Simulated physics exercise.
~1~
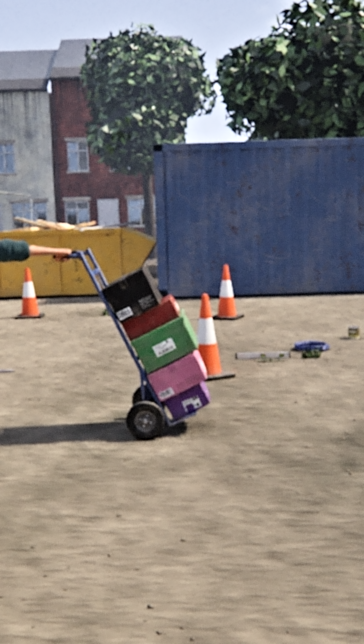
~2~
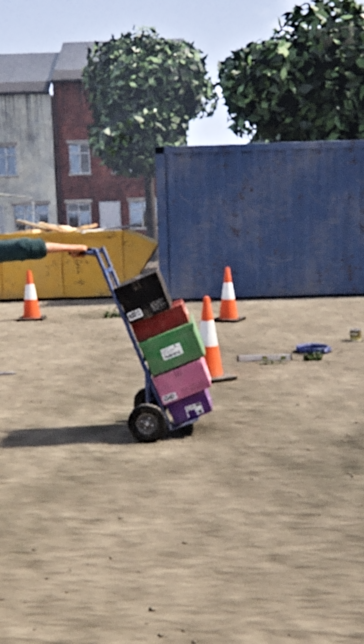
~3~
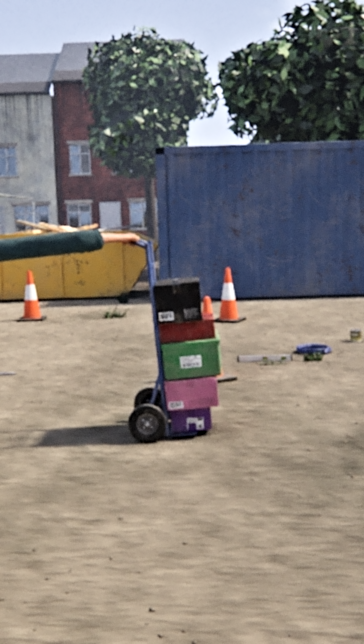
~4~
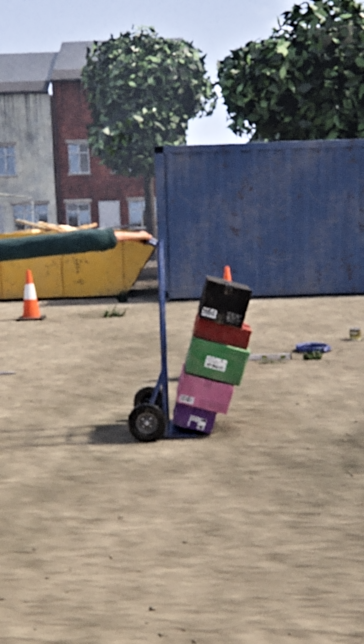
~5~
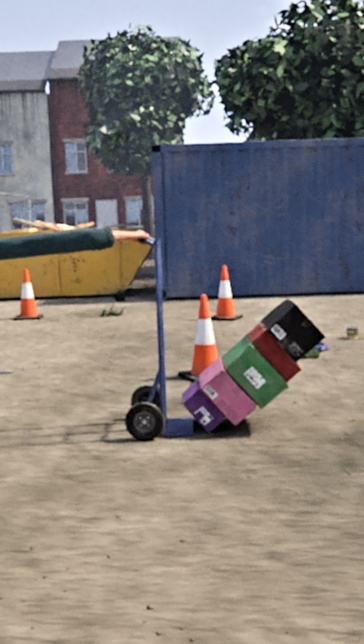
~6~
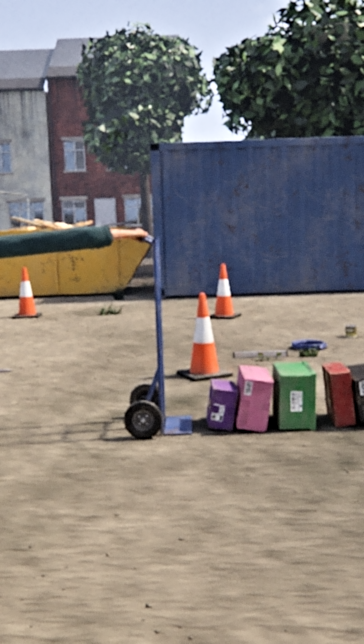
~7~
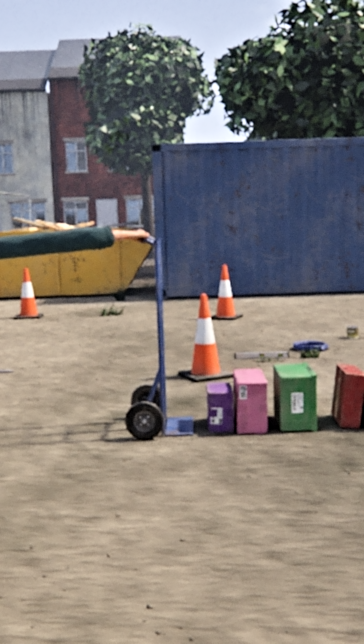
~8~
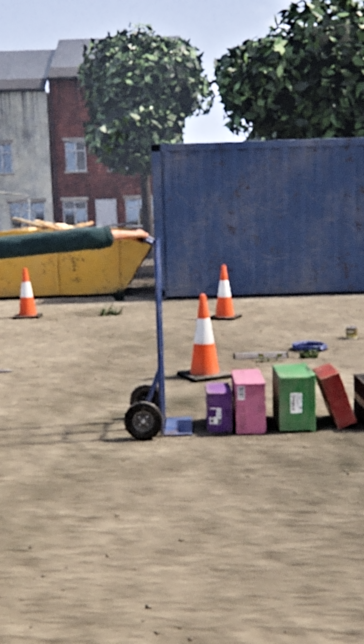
A blue sack truck stacked with five coloured boxes was swung upright by someone's arm and stopped, and the whole stack toppled forward off it to the right, leaving the boxes strung out in a row on the dirt beside the standing truck.
